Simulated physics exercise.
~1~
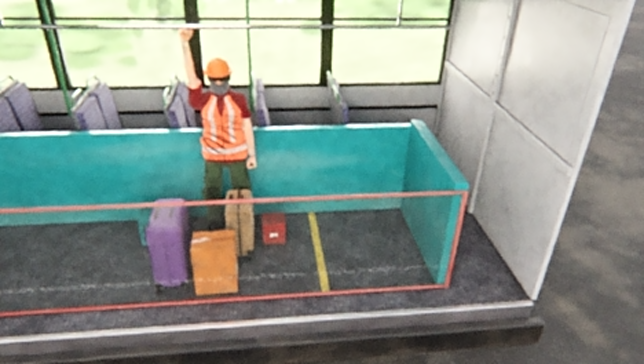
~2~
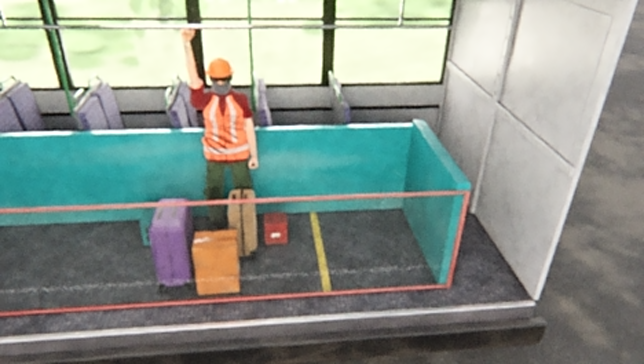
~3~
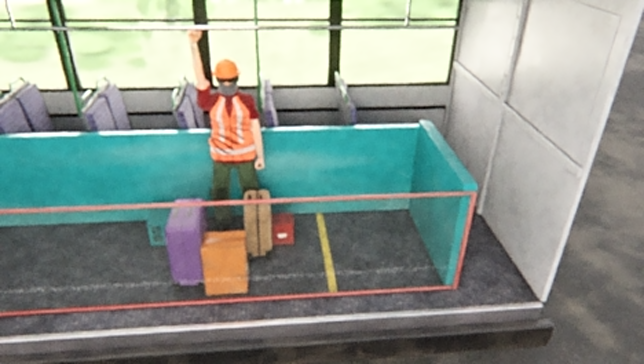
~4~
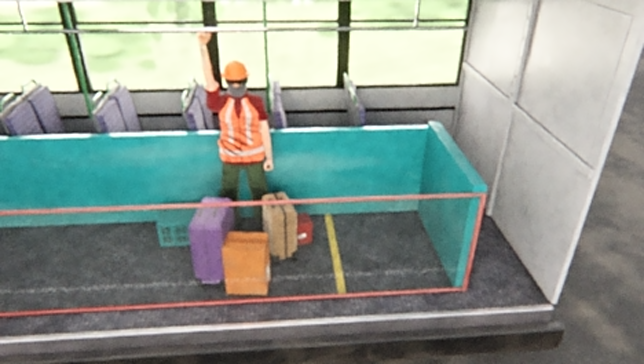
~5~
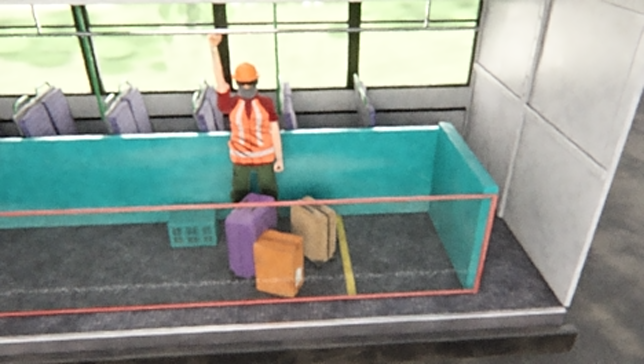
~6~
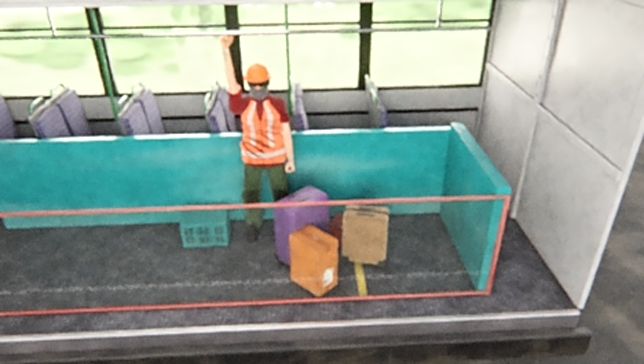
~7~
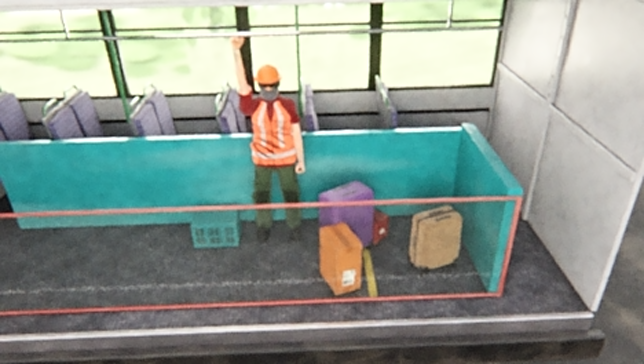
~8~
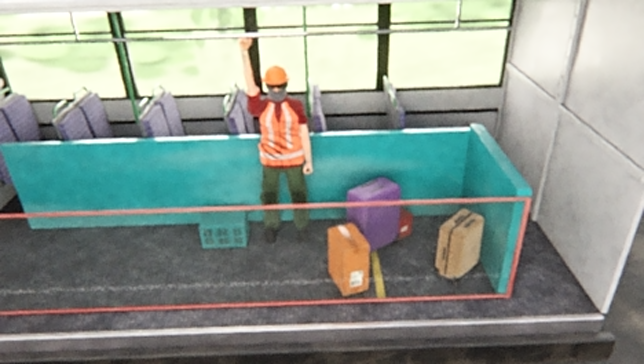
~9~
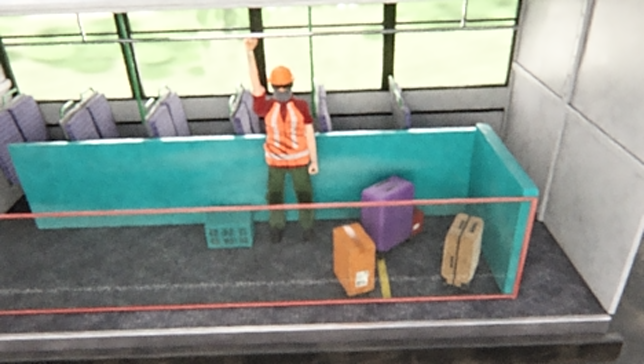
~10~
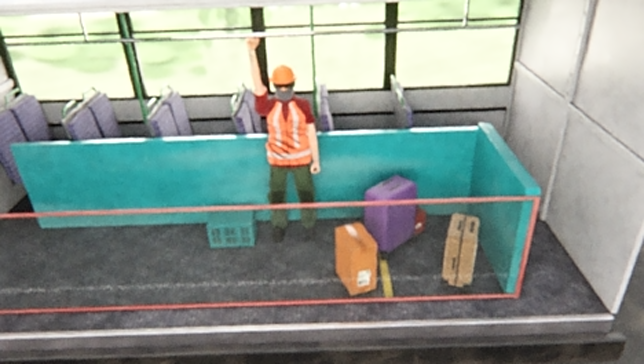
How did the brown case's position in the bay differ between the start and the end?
At the start the brown case stood in front of the passenger, to the left of the yellow line. By the end it was upright past the line, near the teal wall at the right end of the bay.
On board a tram, a passenger in an orange vest held on with one raised arm while the luggage slid right. The brown case, purple case and red tub finished past the yellow line, but the orange pack stopped just short.
